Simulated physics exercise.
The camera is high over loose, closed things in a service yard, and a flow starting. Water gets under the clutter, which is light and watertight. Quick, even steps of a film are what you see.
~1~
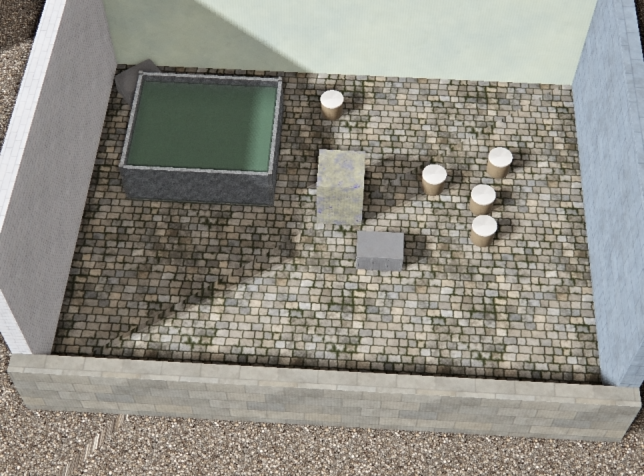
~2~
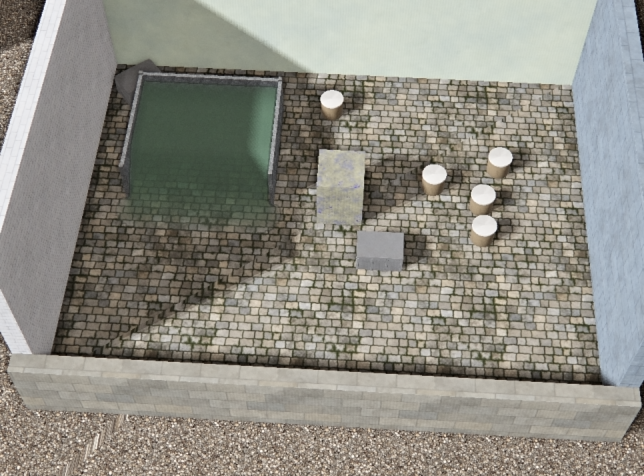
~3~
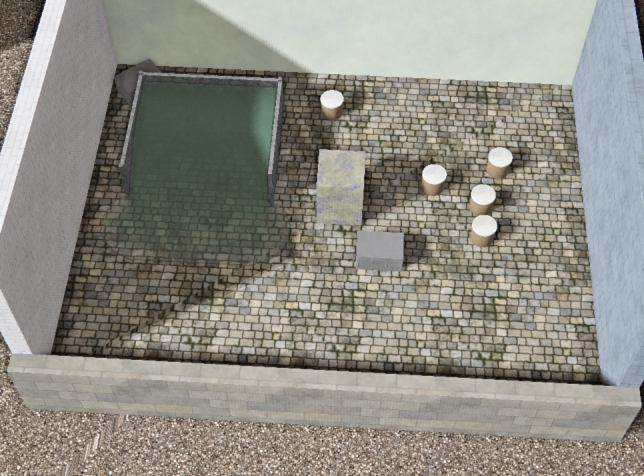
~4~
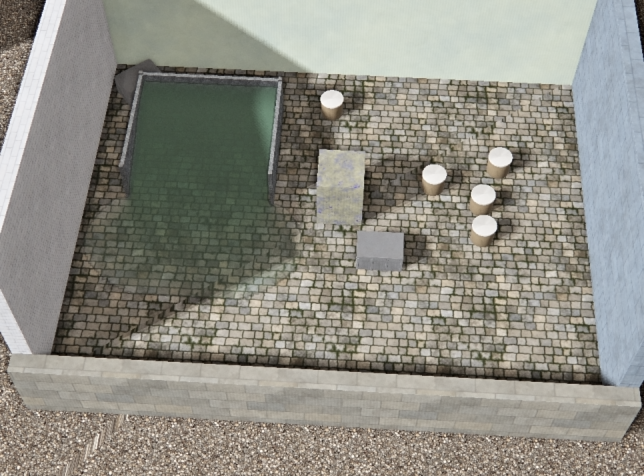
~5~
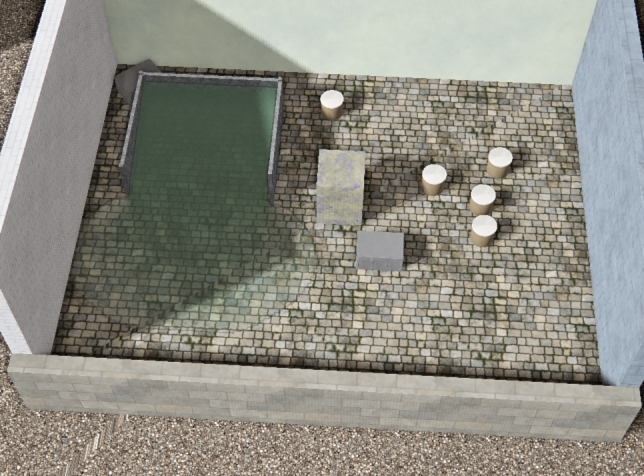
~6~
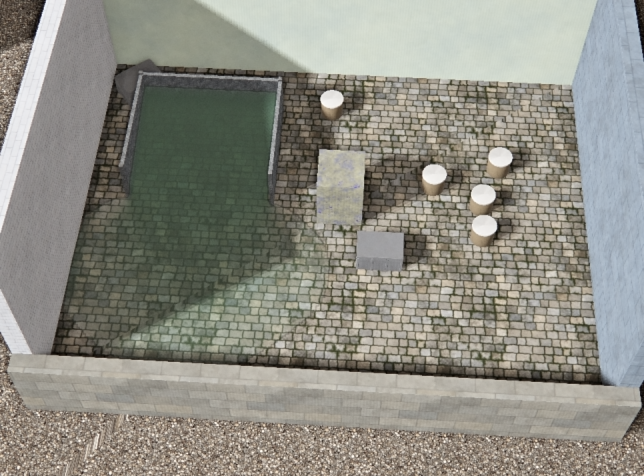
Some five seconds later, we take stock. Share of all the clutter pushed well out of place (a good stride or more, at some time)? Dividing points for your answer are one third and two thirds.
Answer: A share under one third.
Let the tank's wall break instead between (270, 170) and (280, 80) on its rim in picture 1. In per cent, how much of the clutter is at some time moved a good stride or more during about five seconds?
I'd say near 70 %.
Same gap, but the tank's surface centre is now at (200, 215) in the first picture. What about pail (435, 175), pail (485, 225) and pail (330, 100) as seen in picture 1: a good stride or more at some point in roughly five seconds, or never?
The three, one by one: Short of that, past that mark and short of that.
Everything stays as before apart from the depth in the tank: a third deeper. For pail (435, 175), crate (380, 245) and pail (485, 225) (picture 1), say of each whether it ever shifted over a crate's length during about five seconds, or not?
Order as given: Not past it; displaced that much; displaced that much.
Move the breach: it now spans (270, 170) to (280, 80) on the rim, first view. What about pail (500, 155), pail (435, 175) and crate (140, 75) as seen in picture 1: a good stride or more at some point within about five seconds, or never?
Lab note - in sequence: Made it that far; made it that far; never that far.
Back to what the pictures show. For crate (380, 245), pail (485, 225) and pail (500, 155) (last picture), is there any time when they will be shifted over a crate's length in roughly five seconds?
Goes that far, short of that, short of that.
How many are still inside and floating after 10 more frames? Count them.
The answer is 0.
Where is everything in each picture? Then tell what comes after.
The first frame shows a crate at (139, 75) rests on the ground; a pail at (332, 99) rests on the ground; 0 of 7 have shifted.
The second frame shows a crate at (139, 75), on the bottom; a pail at (332, 99), on the bottom; 0 of 7 have shifted.
The third frame shows a crate at (139, 75), on the bottom; a pail at (332, 99), on the bottom; 0 of 7 have shifted.
The fourth frame shows a crate at (139, 75), on the bottom; a pail at (332, 99), on the bottom; 0 of 7 have shifted.
The fifth frame shows a crate at (139, 75) rests on the ground; a pail at (332, 99), on the bottom; 0 of 7 have shifted.
The sixth frame shows a crate at (139, 75), on the bottom; a pail at (332, 99) rests on the ground; 0 of 7 have shifted.
A moment on, 0 of 7 are well off their spots; 0 afloat.
Next, 0 of 7 are well off their spots; 0 afloat.
Later, 0 of 7 are well off their spots; 0 afloat.
In the end, 1 of 7 are well off their spots, and 1 have been at some point; 0 afloat.
